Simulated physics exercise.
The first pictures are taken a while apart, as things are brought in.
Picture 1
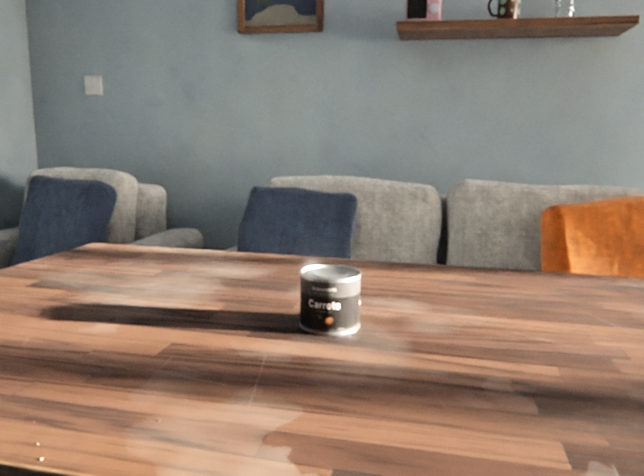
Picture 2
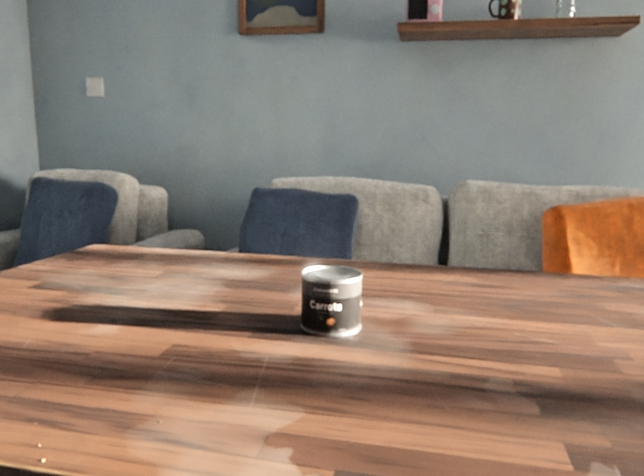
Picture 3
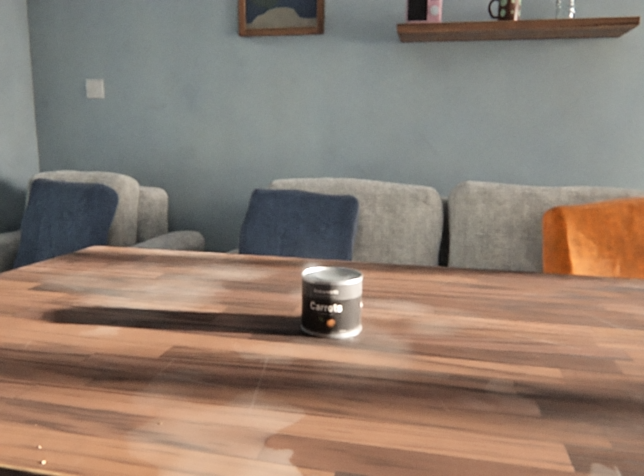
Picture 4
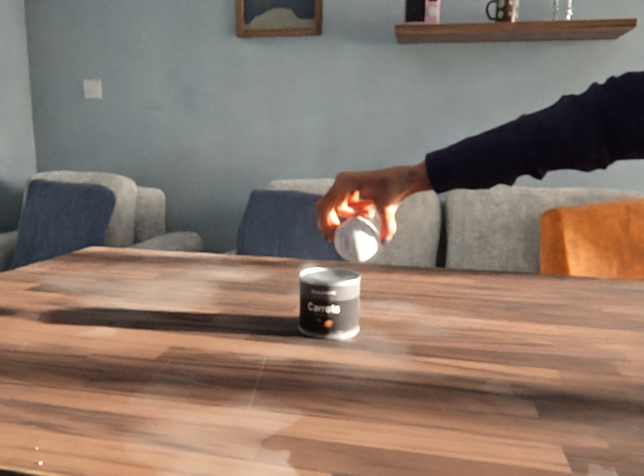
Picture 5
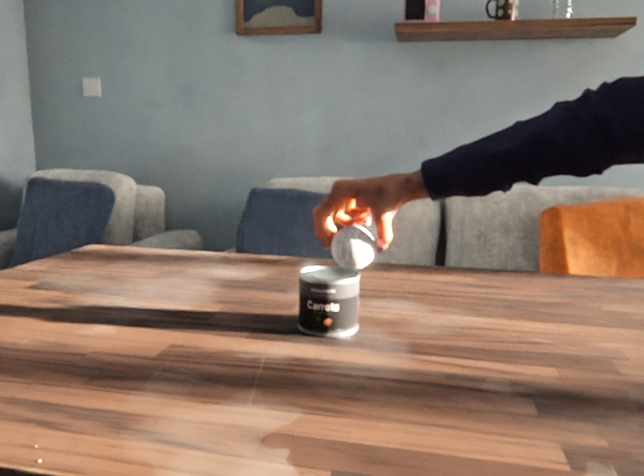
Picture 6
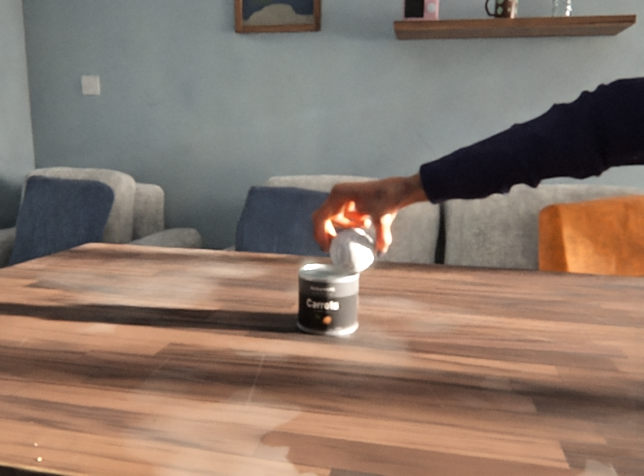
An arm in a dark sleeve comes in from the right over a striped wooden table, seen from a still, slightly raised view in a room with blue-grey walls, grey sofas and blue and orange cushions. A black tin with a carrot label stands alone near the middle at first. The hand then holds a rounded white item above it and lowers it slightly to the tin's top, keeping hold.
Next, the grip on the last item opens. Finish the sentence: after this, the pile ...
After this, the pile stays put.
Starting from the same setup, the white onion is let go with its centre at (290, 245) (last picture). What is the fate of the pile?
What happens next is that it tips over.
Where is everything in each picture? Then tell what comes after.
In the first frame, the last thing is not in view yet; black tin (330, 299).
In the second frame, the last thing is not in view yet; black tin (331, 300).
In the third frame, the last thing is not in view yet; black tin (332, 301).
The fourth frame shows still above its spot; white onion (356, 240); black tin (329, 302).
The fifth frame shows still above its spot; white onion (353, 248); black tin (329, 300).
The sixth frame shows set down, still held; white onion (352, 251); black tin (328, 298).
Then, 0.20 s later than the last frame, all is still.
Then, 0.50 s later than the last frame, white onion resting near (352, 252).
When it is over, both as before. End places, in pixels of the last picture, white onion near (352, 252). The pile keeps its balance.
